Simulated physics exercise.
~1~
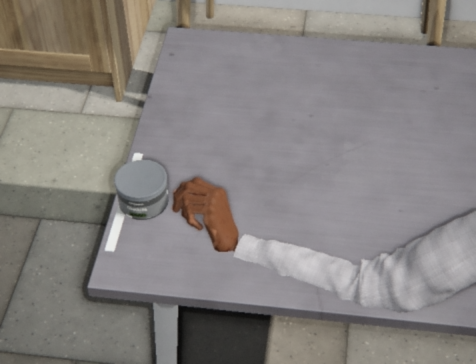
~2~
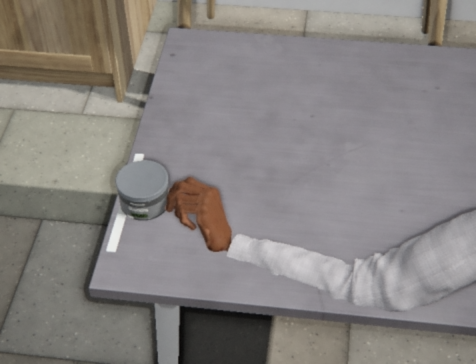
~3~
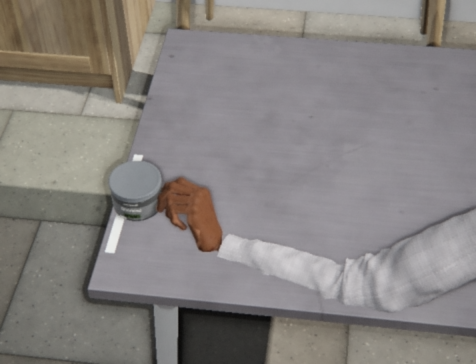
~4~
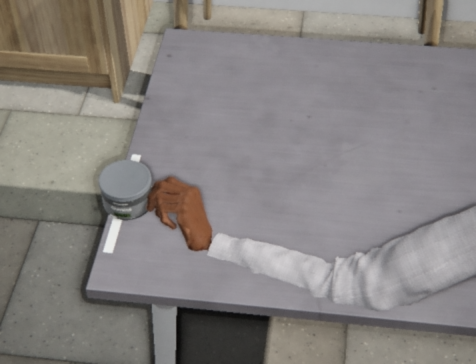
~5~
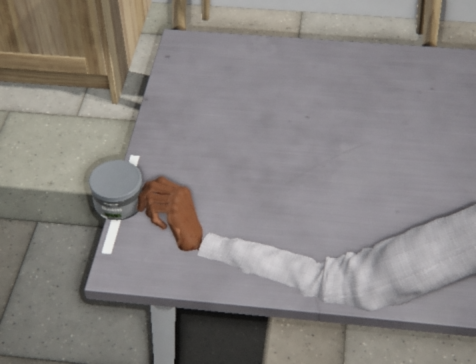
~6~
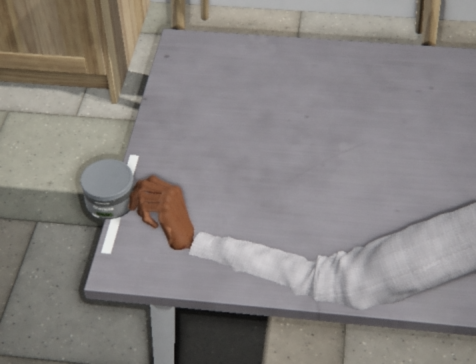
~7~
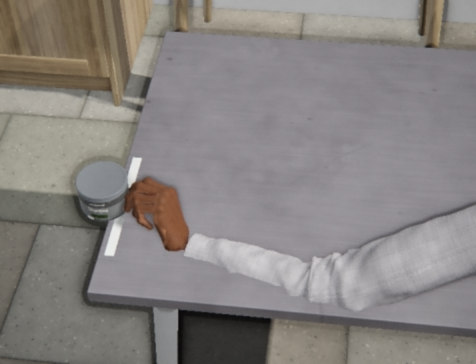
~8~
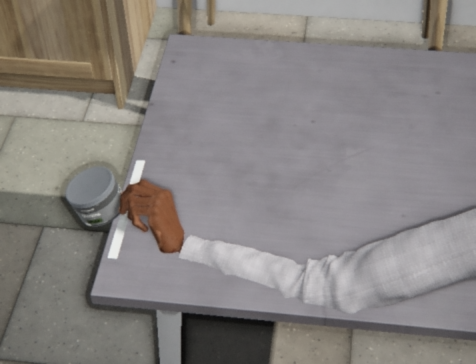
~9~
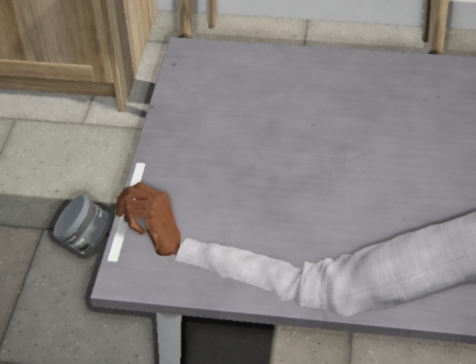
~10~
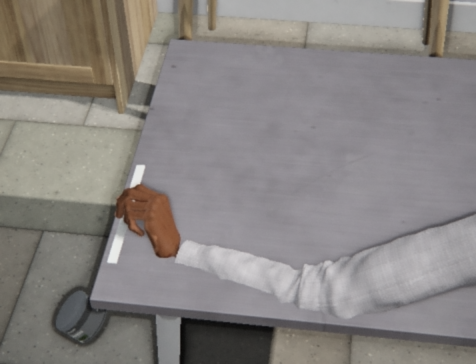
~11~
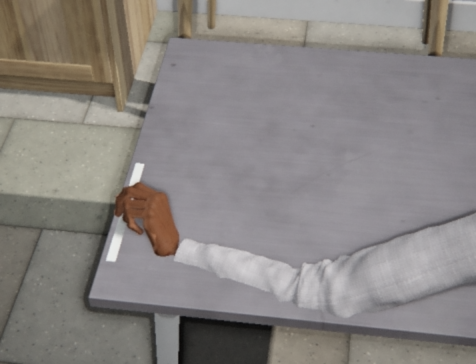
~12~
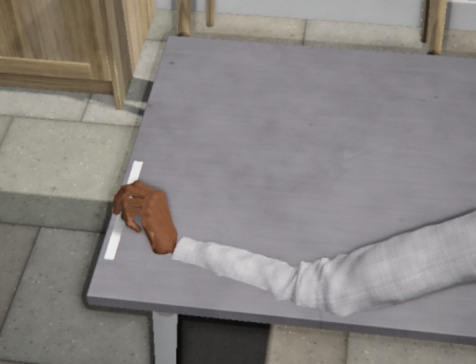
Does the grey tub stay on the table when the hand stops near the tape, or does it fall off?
It falls off. The grey tub tips over the left edge of the table and drops out of view.
